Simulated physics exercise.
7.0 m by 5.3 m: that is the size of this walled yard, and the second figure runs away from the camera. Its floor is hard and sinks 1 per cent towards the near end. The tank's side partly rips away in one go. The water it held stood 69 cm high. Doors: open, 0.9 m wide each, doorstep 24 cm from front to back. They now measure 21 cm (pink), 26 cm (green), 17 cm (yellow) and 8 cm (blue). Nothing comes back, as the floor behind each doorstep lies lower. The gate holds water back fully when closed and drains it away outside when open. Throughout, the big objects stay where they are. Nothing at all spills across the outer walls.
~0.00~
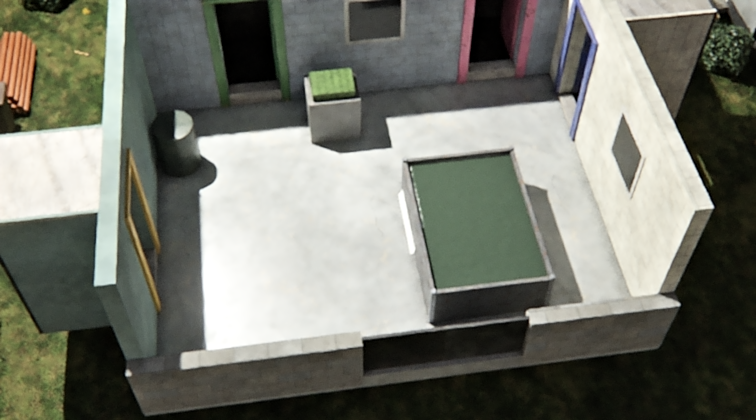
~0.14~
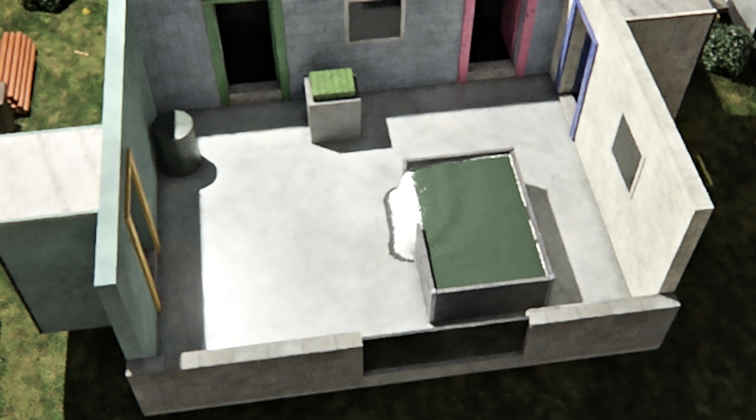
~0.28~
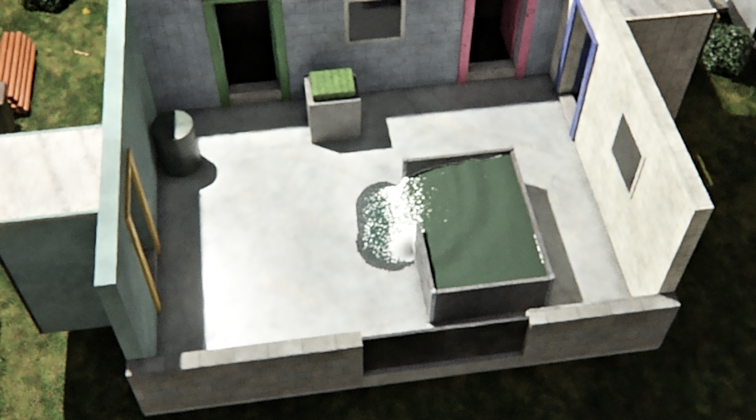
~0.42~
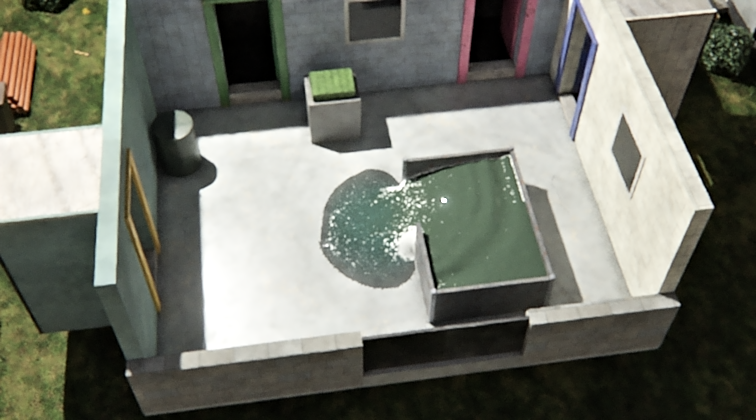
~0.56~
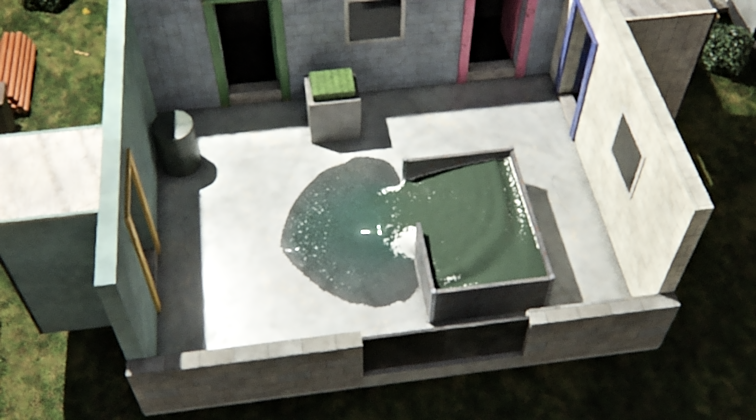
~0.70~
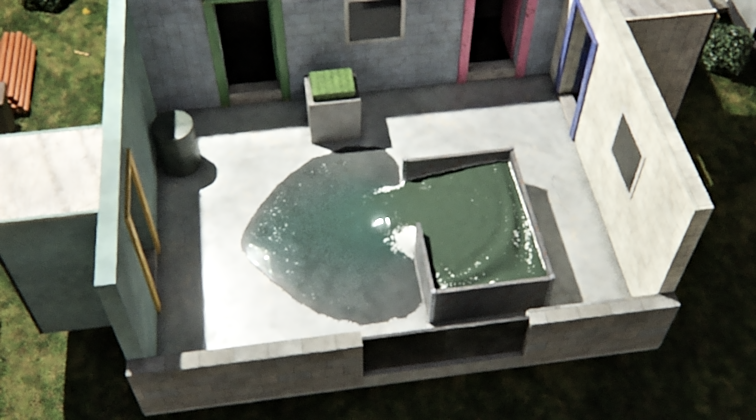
The video shows a walled yard with a green-topped tank whose left side breaks open, releasing water that pours out and spreads leftward across the pale floor in a widening, rounded sheet while the tank's surface ripples and dips.
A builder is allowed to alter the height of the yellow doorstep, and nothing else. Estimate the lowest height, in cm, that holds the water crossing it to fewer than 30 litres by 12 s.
My estimate is 18 cm.
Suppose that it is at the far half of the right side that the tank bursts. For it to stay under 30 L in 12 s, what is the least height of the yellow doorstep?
Then 6.0 cm.
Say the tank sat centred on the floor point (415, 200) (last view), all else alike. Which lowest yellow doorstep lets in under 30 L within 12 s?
Then about 13.0 centimetres at the least.
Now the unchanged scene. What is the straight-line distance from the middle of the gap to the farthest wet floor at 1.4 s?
Reach: Approx. 4.2 m.
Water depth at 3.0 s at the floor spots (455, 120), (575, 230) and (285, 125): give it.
Close to 0, 0 and 2 cm, one after the other.
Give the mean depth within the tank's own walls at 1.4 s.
Some 46 cm.
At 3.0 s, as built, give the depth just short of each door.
In cm: Pink 0, green 7, yellow 22, blue 0.
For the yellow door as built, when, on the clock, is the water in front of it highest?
Peak time: About 2.0 s.
After 1.4 s water covers 40 % of the floor, deepest (36 cm) near (398, 214); 22 cm at the yellow door, 0 litres in over its 17 cm doorstep.
After 3.0 s water covers 50 % of the floor, deepest (30 cm) near (169, 145); 22 cm at the yellow door, 34 litres in over its 17 cm doorstep.
After 12.0 s water covers 100 % of the floor, deepest (14 cm) near (621, 328); 9 cm at the yellow door, 45 litres in over its 17 cm doorstep.
At the yellow door as built, the water arrived by 1.2 s and peaked near 26 cm at 2.0 s.
Run again over the same 12 s with other heights there, 75 litres in over 15 cm, 18 litres over 20 cm. The limit of 30 litres is kept from about 18 cm up.
